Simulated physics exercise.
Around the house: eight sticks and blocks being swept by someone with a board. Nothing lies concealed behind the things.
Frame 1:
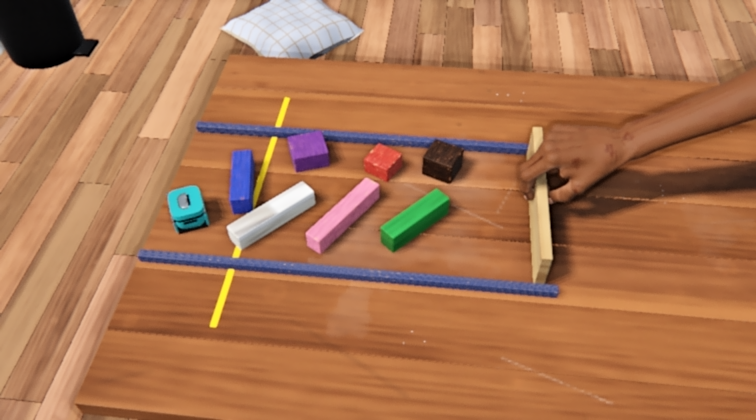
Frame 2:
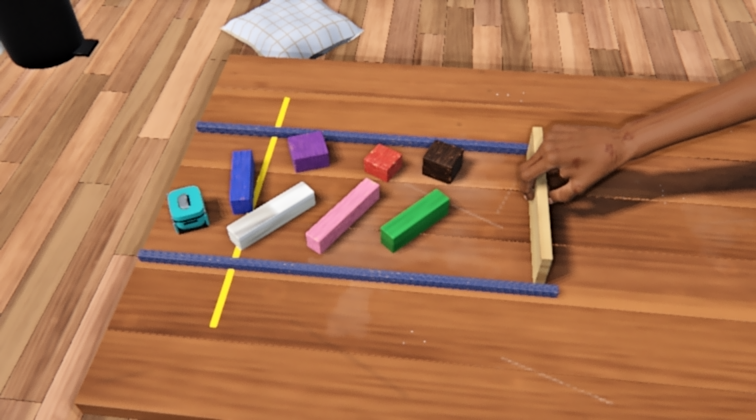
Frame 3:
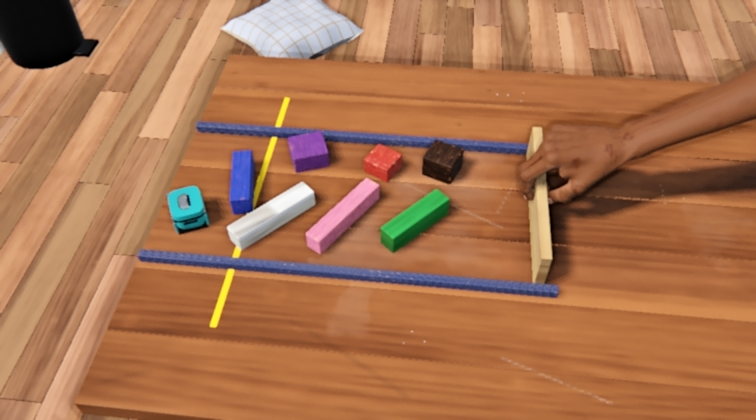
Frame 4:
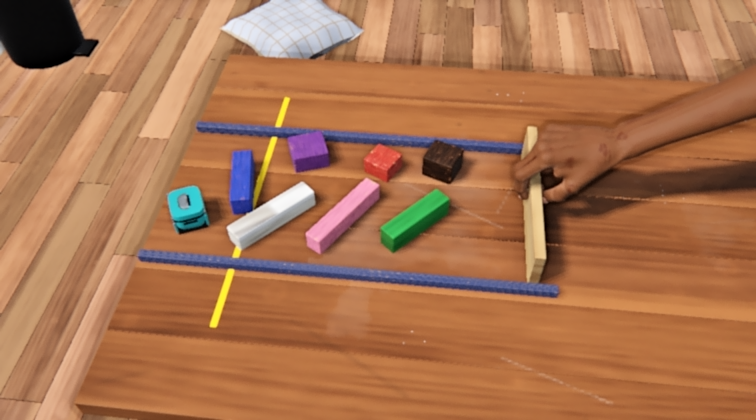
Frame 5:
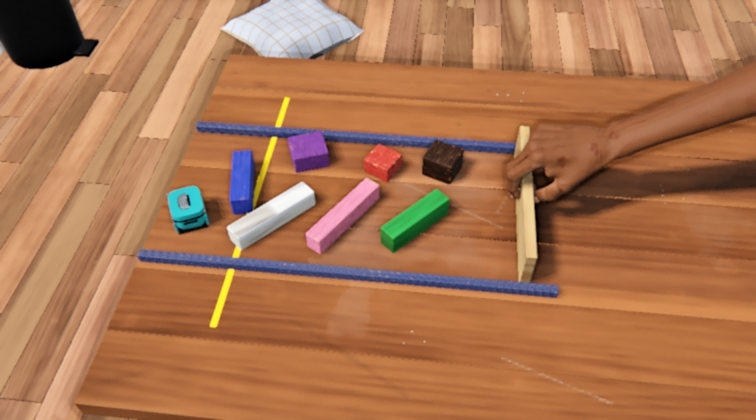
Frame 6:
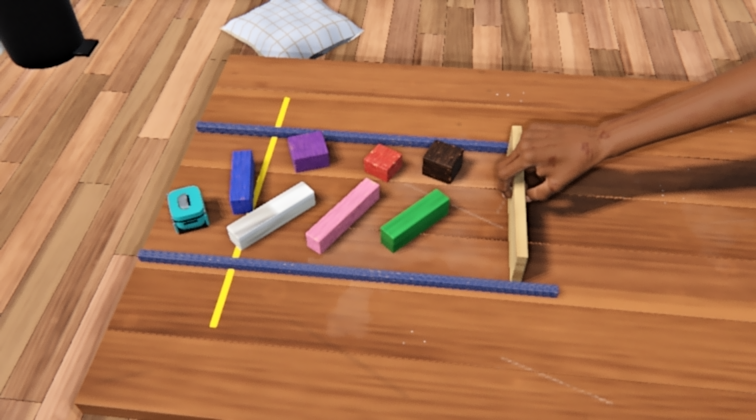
We see a hand holding a wooden board upright at the right of several colourful sticks and blocks on a wooden table, between two blue strips; the board stays still at first, then slides slightly left without touching them.
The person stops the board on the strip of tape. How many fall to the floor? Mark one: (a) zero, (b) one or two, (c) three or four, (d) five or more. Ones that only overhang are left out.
(a) zero.
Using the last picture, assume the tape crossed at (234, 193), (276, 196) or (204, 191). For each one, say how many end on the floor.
The counts come to 3, then 0, then 5.
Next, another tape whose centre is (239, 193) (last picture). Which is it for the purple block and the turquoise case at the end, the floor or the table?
Result - purple block is gone, turquoise case is gone.
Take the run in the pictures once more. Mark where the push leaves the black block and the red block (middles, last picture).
About (250, 153), and the other about (221, 157).
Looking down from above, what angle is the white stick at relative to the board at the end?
Out of line by around 0°.
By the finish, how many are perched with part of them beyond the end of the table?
The total comes out at 2.
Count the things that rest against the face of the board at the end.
The count comes out at 2.
Soon after, none off yet; turquoise case at rest near (188, 210); blue bar at rest near (243, 182); white stick at rest near (273, 215).
At rest, the number that fall off is zero.
